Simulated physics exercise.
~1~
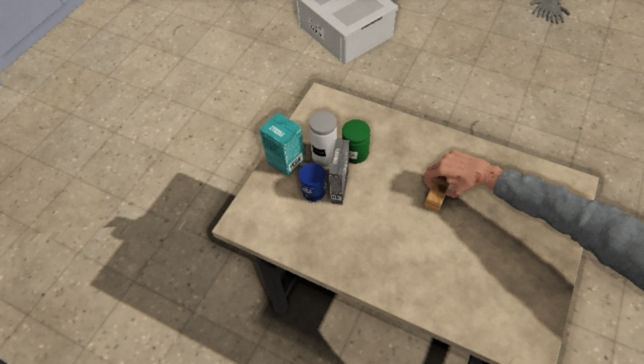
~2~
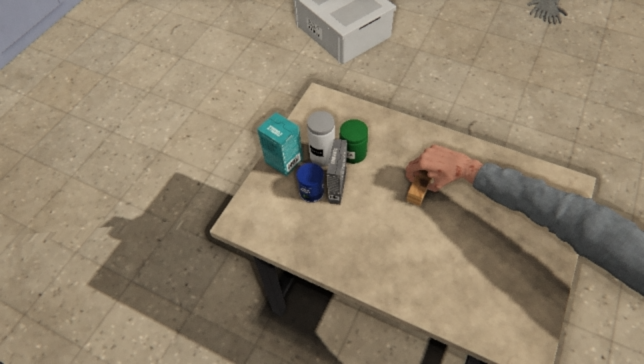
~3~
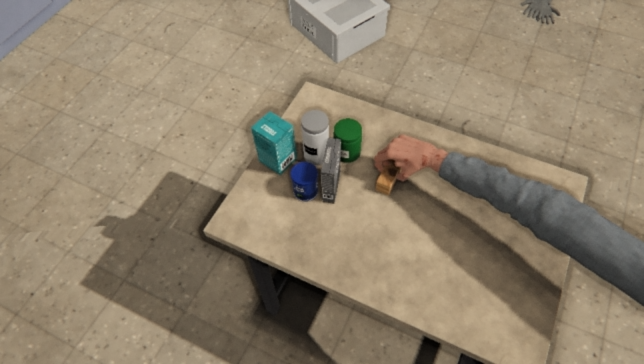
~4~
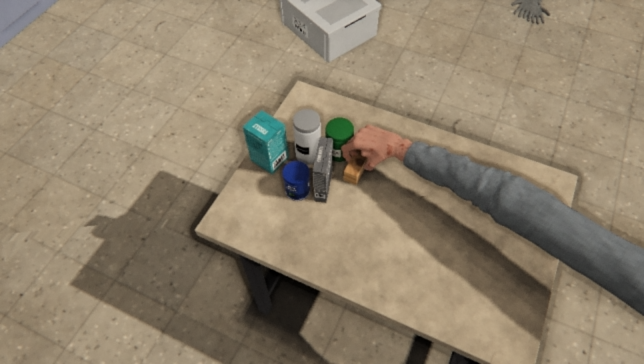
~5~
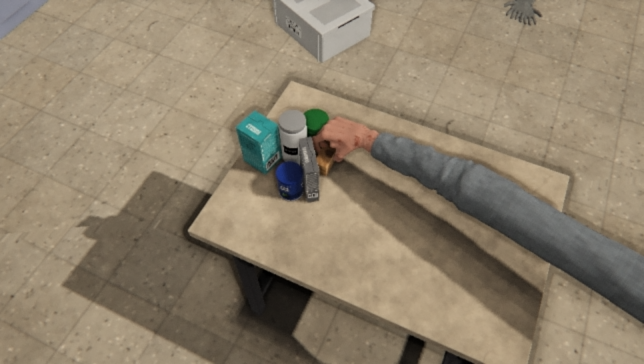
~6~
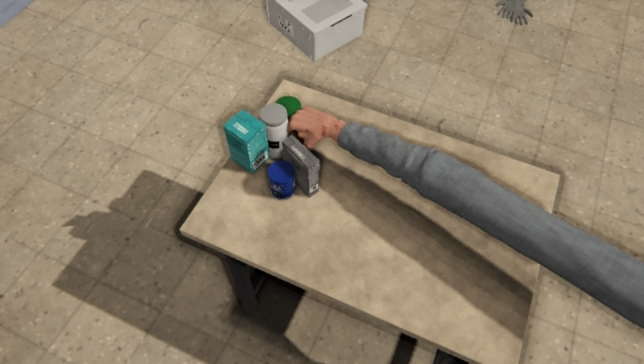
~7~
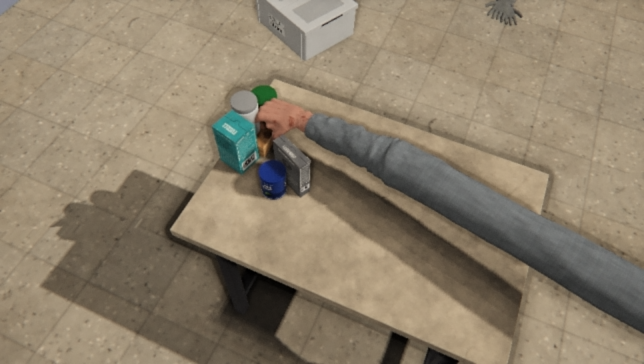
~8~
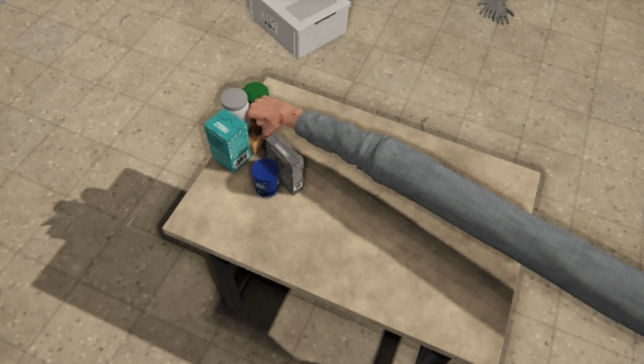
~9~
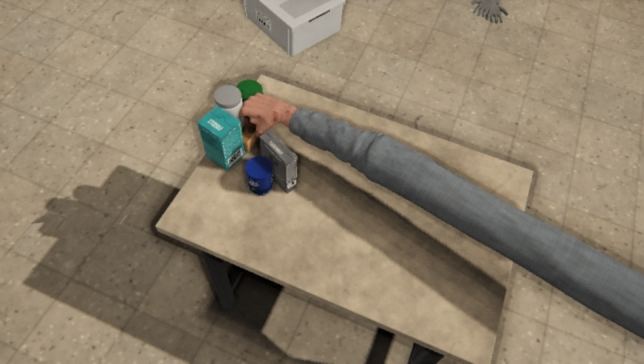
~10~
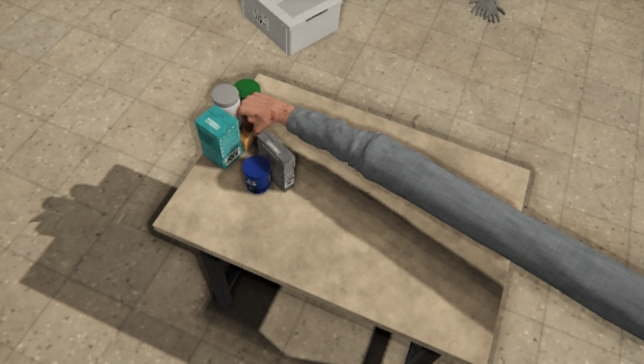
A hand pushing a small block left across a table into clustered containers, shifting green and white jars, all staying upright.
